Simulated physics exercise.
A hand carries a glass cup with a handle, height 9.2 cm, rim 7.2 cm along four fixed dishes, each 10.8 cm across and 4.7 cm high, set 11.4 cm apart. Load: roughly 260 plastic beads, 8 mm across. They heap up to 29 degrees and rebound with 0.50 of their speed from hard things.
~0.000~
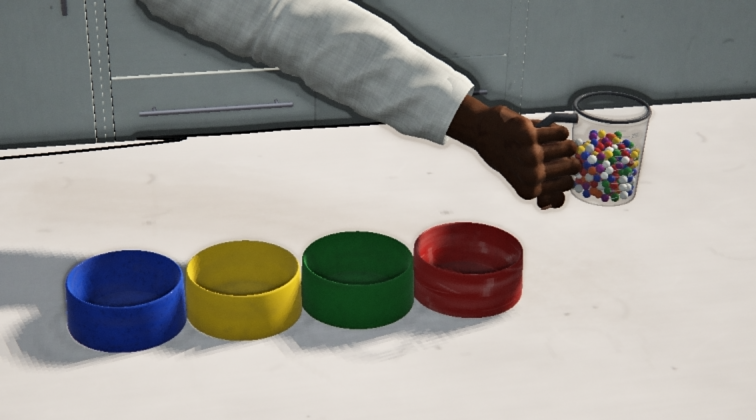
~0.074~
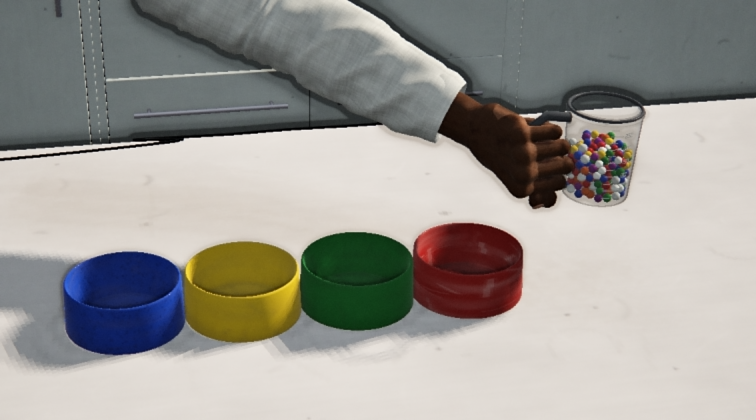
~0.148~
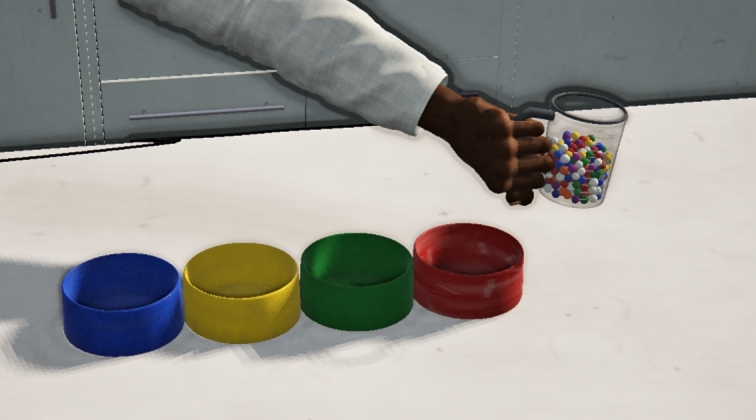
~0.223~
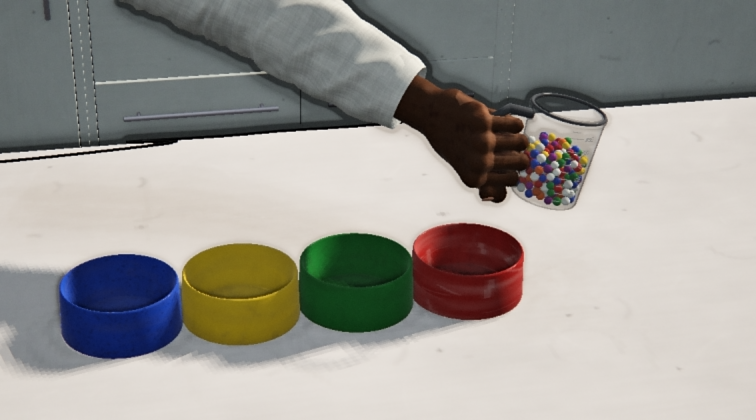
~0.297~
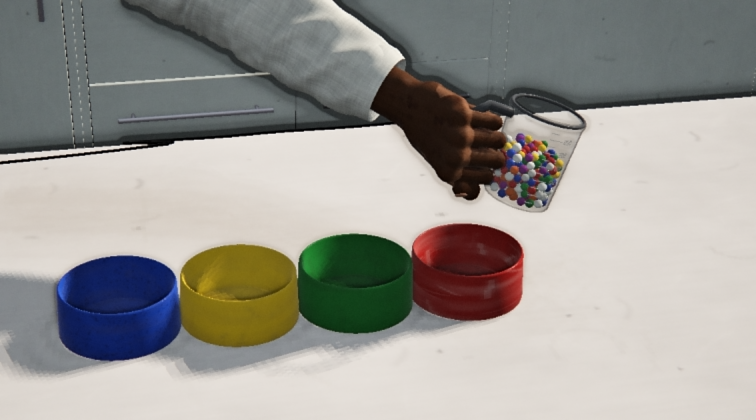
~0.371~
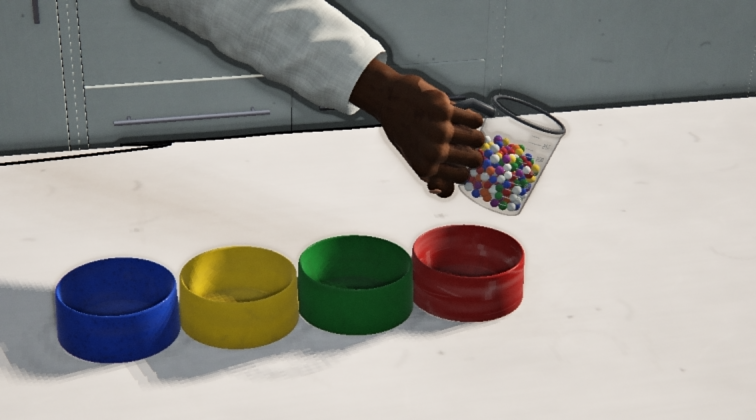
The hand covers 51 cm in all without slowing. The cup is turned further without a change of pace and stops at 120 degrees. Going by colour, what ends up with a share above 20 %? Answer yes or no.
Red: No, blue: Yes, green: No, yellow: No, counter: No.
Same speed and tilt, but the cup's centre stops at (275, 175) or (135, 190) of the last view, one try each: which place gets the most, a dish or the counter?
Most goes to: Green; yellow.
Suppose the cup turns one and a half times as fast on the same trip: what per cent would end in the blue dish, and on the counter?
Blue 0, counter 0.
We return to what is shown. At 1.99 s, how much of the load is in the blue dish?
Some 85 per cent.
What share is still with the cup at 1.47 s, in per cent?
Roughly 100 per cent.
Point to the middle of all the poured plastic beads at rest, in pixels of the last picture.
Around (133, 313).
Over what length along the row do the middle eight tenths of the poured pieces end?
Some 6 cm.
After 1.03 s, tilt 68 degrees; cup holds 100 %.
Then, at 1.47 s, tilt 99 degrees; cup holds 100 %.
Then, at 1.99 s, tilt 120 degrees; cup holds 15 %, blue 85 %.
By 2.7 s all is still; red 0 %, blue 100 %, green 0 %, yellow 0 %, counter 0 %.
